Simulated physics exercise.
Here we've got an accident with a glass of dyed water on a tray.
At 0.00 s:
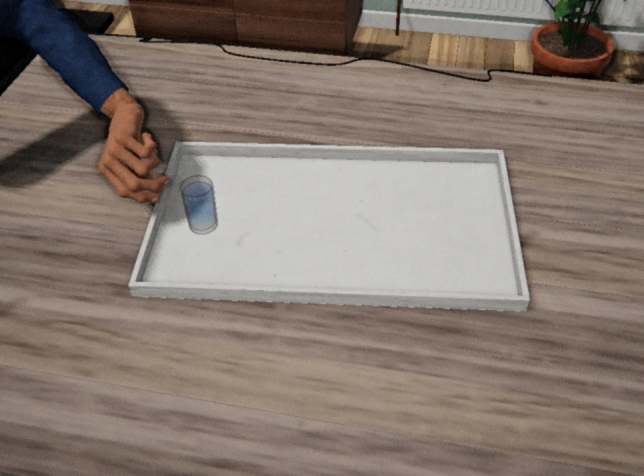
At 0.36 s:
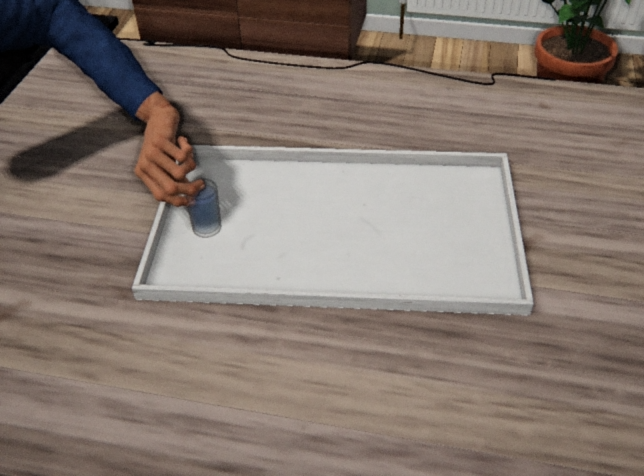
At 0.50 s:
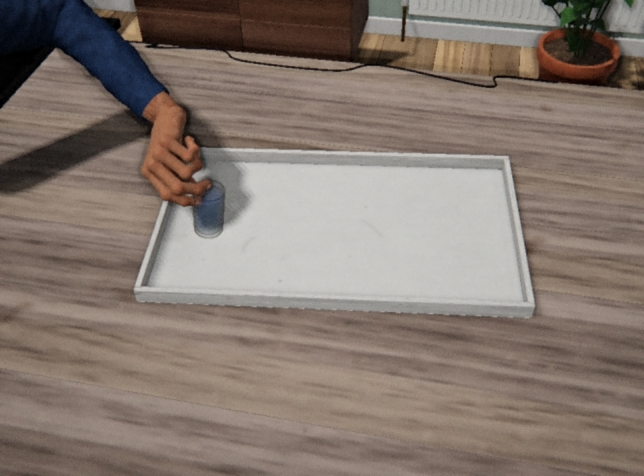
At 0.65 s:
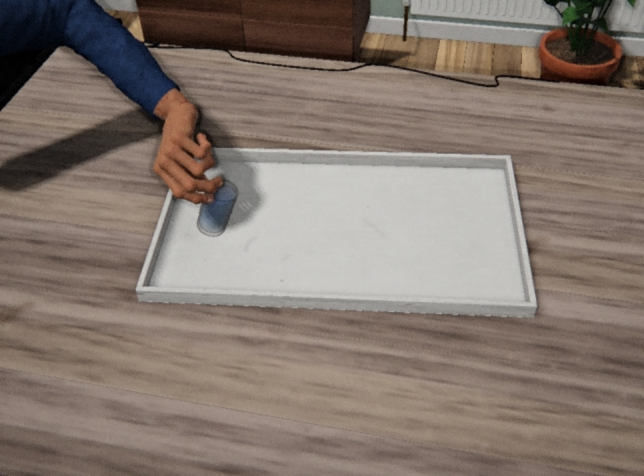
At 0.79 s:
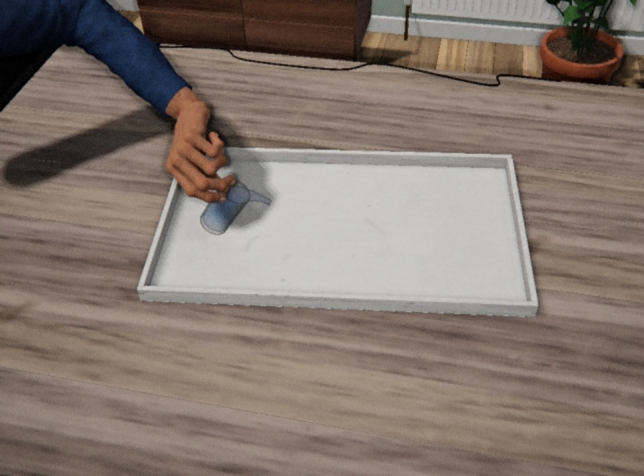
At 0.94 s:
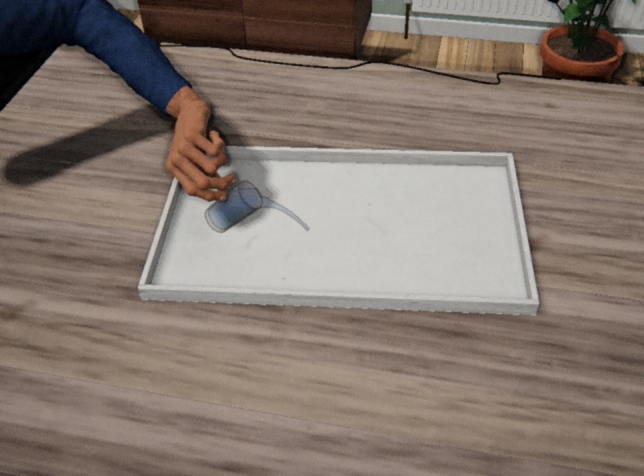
A hand reaching in from the left and pushing a glass of blue water, tilting it rightward as water streams onto a white tray.
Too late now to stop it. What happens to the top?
Sure enough, the spill will remain on the tray.
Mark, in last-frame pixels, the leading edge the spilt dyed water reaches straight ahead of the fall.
Around (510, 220).
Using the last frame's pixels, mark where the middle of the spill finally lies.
(417, 230).
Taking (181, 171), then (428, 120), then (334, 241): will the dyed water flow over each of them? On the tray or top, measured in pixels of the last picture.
Order as given: Left alone, next left alone, last got to.
After 1.5 s, the glass lies in the tray; the puddle covers about as much as a plate; all of it is inside the rim.
After 2.2 s, the puddle covers about as much as a tray; all of it is inside the rim.
After 3.6 s, the puddle covers about as much as a tray; all of it is inside the rim.
